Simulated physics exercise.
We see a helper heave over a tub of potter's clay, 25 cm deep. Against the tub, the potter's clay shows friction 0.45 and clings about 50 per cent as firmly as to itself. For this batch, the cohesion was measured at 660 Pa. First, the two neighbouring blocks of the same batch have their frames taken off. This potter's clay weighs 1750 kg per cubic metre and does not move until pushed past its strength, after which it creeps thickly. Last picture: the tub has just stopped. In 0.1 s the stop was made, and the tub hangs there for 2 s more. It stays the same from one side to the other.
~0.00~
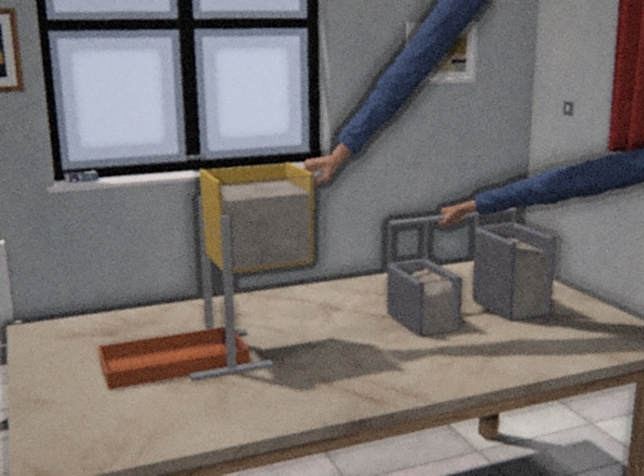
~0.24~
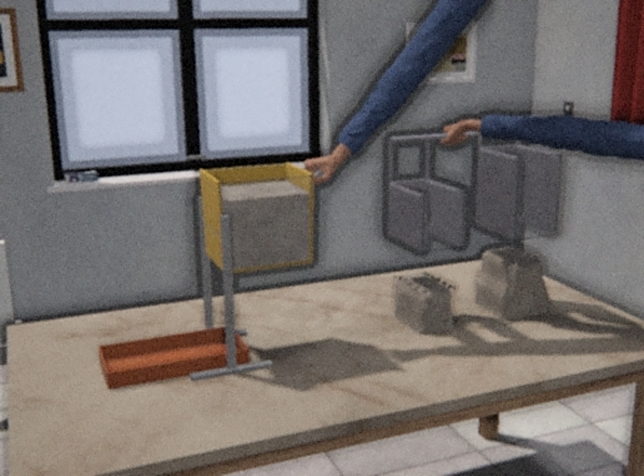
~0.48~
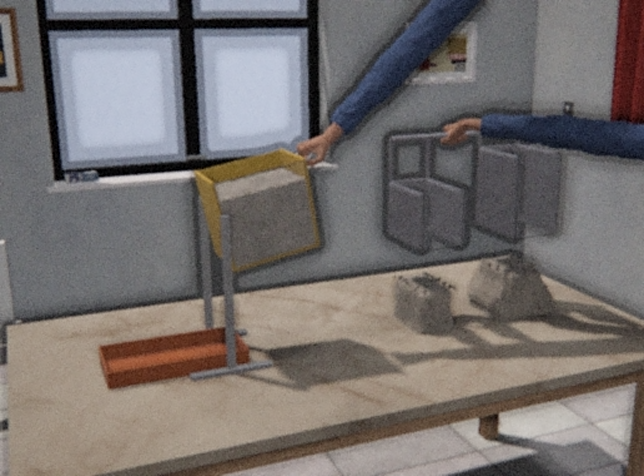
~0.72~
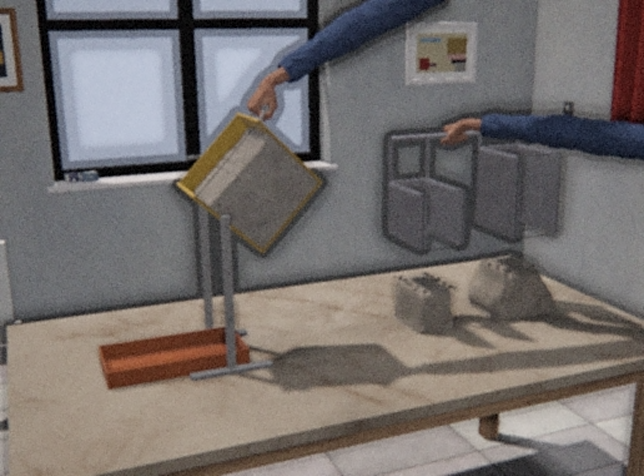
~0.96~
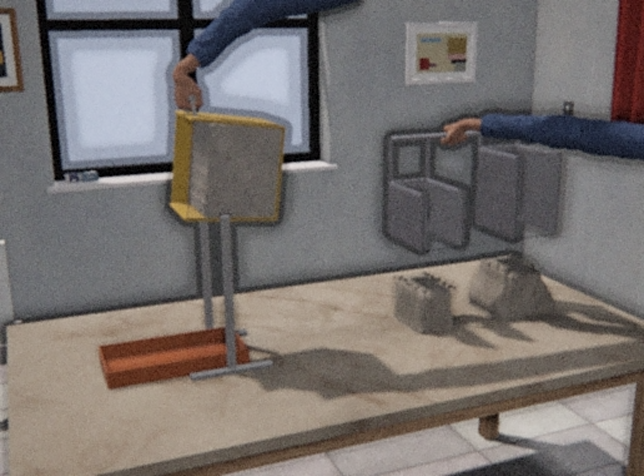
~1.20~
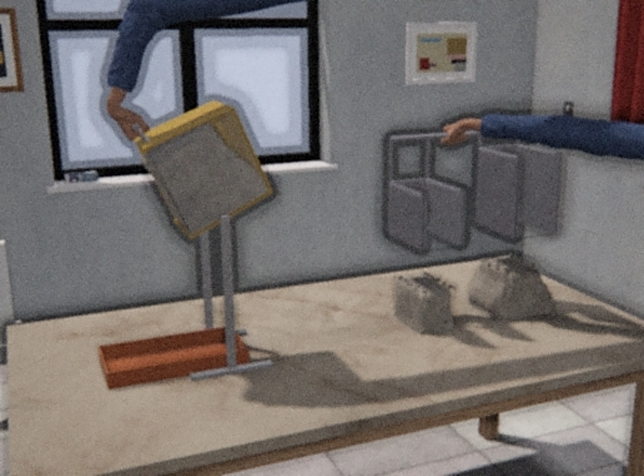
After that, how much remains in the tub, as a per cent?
15 %.
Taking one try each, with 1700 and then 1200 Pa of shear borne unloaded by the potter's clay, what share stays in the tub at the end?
Respectively, close to 14 % and close to 12 %.
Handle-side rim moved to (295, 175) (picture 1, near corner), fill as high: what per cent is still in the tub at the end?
Near 8 per cent.
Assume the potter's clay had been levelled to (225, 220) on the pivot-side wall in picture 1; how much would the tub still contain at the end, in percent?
In that case some 12 per cent.
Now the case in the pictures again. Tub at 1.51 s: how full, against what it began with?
Some 30 per cent.
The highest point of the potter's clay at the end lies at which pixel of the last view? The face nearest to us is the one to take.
Around (253, 179).
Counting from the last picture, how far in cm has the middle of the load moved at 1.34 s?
Something like 12 cm, give or take.
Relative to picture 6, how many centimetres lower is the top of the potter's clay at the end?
About 15 cm.
By 1.34 s, the tub is at 113 degrees and holds 53 %.
By 1.51 s, the tub is at 113 degrees and holds 28 %.
By 1.68 s, the tub is at 113 degrees and holds 20 %.
By 1.85 s, the tub is at 113 degrees and holds 15 %.
By 3.20 s, at the end, the tub is at 113 degrees and holds 15 %.
